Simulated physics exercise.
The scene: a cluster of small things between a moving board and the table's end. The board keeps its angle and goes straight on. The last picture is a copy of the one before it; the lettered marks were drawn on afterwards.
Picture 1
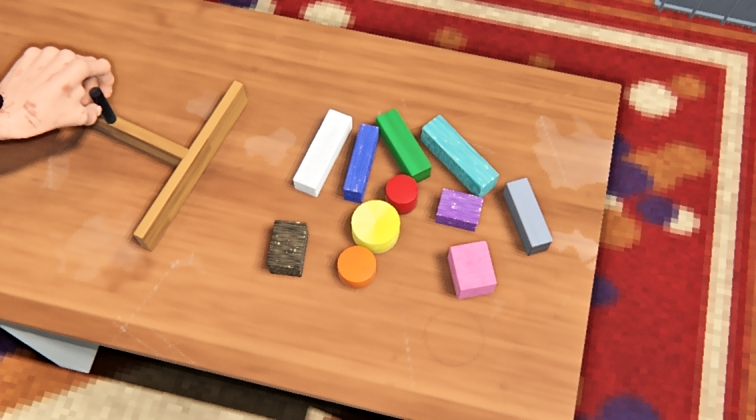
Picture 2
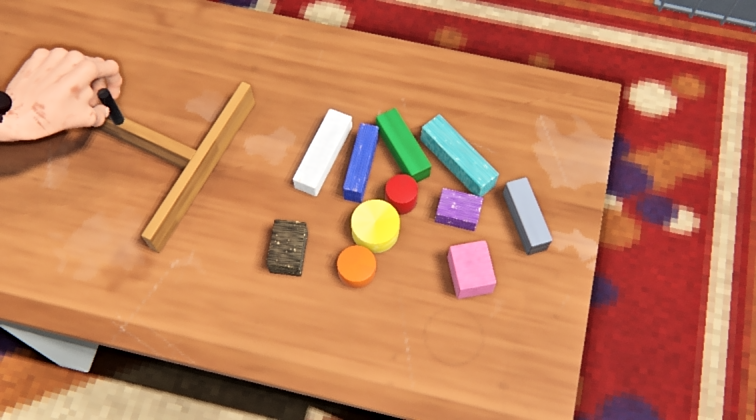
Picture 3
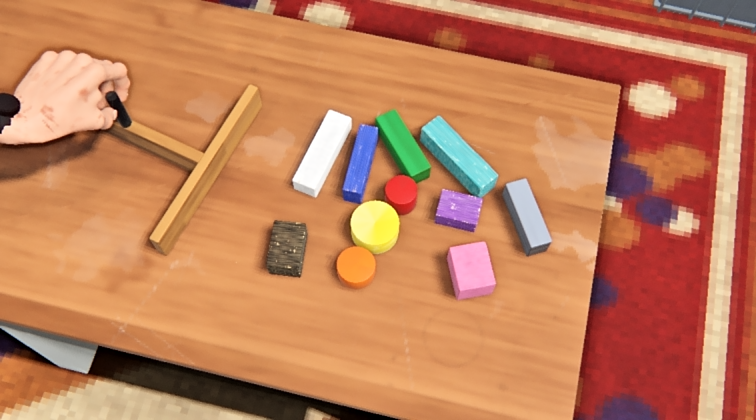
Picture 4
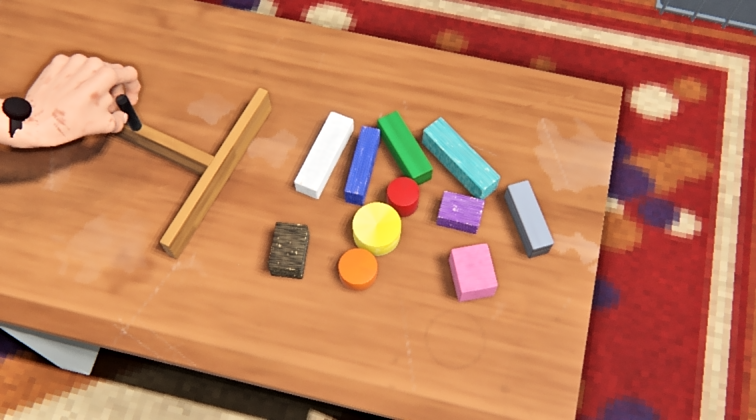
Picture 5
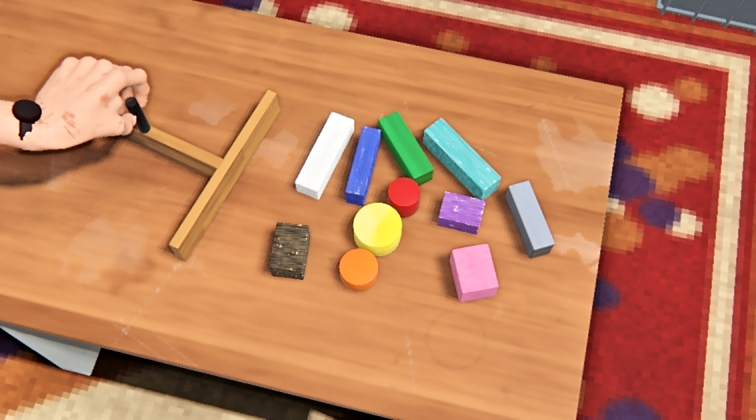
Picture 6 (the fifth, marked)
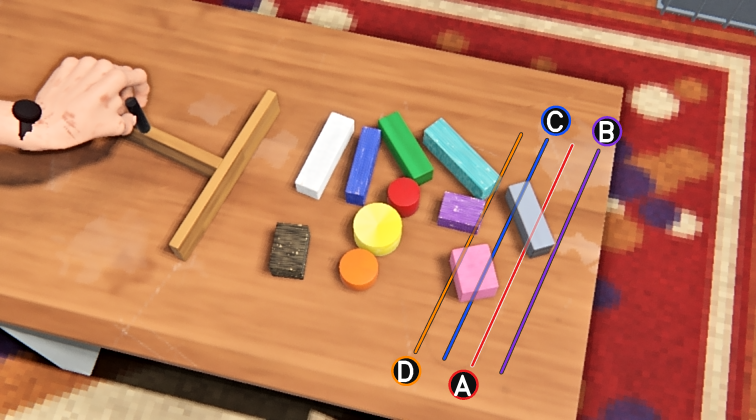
A hand sliding a wooden T-shaped pusher slowly rightward across a table towards a cluster of small coloured blocks and round pieces.
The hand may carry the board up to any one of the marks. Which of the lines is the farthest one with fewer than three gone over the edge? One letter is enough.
As far as mark A.
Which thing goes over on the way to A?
It is the grey stick.
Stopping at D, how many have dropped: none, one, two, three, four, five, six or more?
By then, none.
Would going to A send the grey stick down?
Yes.
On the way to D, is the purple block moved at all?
Yes.
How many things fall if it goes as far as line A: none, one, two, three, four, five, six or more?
By then, one.
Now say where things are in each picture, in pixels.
Board (190, 156); blue bar (361, 163); pink block (472, 270), in the first picture.
Board (198, 157); orange tin (356, 267), in the second picture.
Board (206, 160); grey stick (526, 217), in the third picture.
Board (216, 163); black block (289, 250), in the fourth picture.
Board (225, 165); white bar (326, 156); purple block (461, 213); yellow tin (378, 230), in the fifth picture.
On the marked copy, A at (525, 249); B at (553, 255); C at (499, 243); D at (471, 237).
Taking A. A third of the way, board (331, 189); black block (322, 262); green stick (427, 146).
Two thirds of the way, board (439, 213); grey stick (574, 225); purple block (543, 233).
When it is over, board (527, 232); grey stick over the edge; purple block (596, 243); one fallen.
As for the rest, B drops five; C is within the limit but short; D is within the limit but short.
